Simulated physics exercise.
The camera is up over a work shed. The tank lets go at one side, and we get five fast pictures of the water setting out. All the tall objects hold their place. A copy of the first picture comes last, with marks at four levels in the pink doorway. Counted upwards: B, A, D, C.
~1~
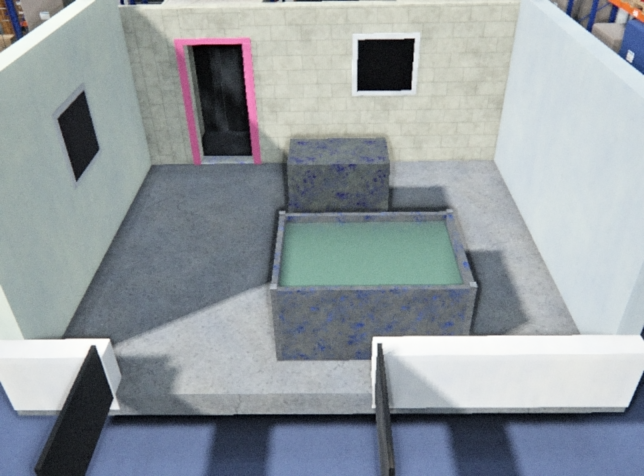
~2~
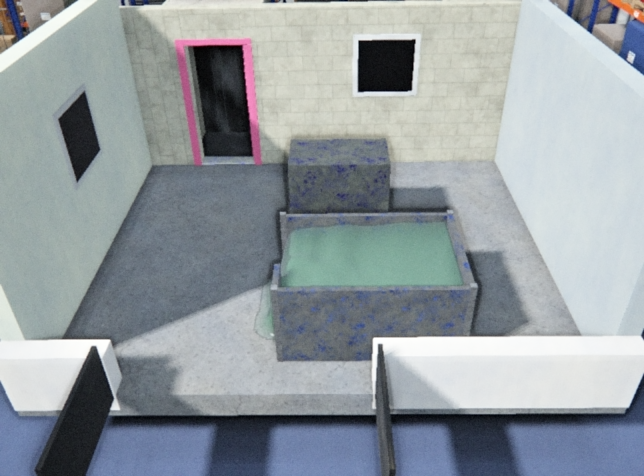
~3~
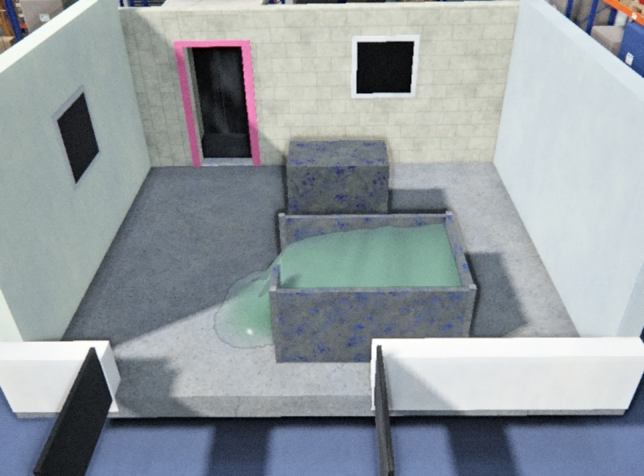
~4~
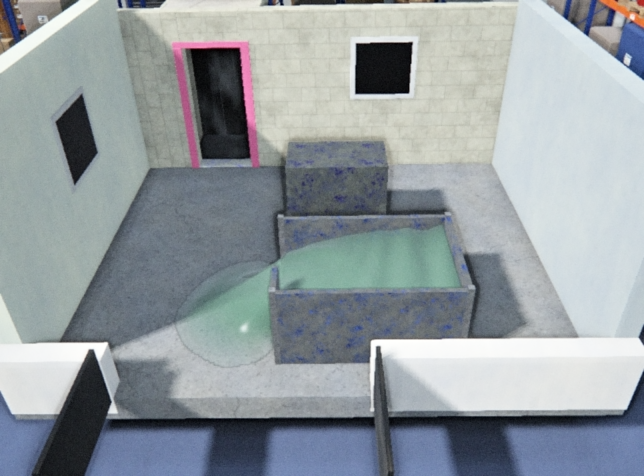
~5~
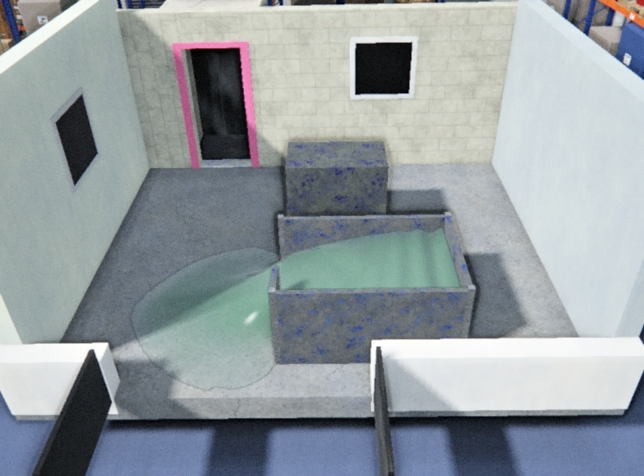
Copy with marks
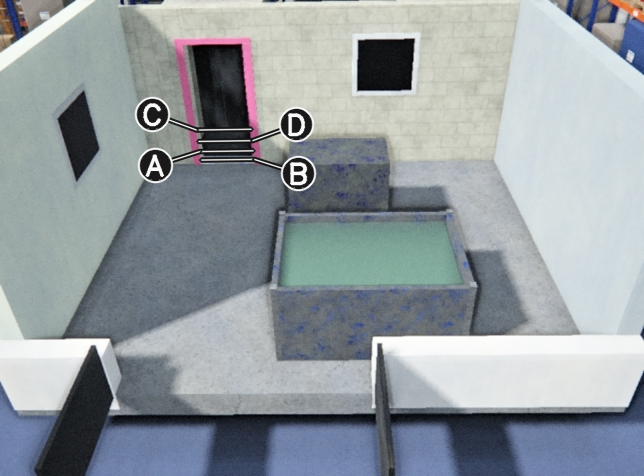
Green water pours out the left side of a stone tank and spreads across the floor.
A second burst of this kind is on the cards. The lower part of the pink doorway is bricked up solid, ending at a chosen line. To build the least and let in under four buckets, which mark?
The limit is A.
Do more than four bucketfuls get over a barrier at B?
Yes.
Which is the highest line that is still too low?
Line B.
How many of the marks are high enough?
Three.
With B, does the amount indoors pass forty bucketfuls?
No.
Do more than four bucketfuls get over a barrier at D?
No, that is safe.
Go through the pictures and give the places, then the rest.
In the first frame, water in the tank at rest, its middle at (369, 254); foot of the pink doorway at (228, 163); open gate at (240, 335).
In the second frame, 1 % of the ground under water, visible out to (269, 303).
In the third frame, 3 % of the ground under water, visible out to (225, 319).
In the fourth frame, 7 % of the ground under water, visible out to (183, 322).
In the fifth frame, 13 % of the ground under water, visible out to (146, 300).
In white, A at (226, 151); B at (227, 159); C at (224, 129); D at (225, 141); from the bottom up B, A, D, C.
Choosing A, a splash gets over, under a bucket.
Choosing B, about 13 bucketfuls get in.
Choosing C, nothing gets over.
Choosing D, nothing gets over.
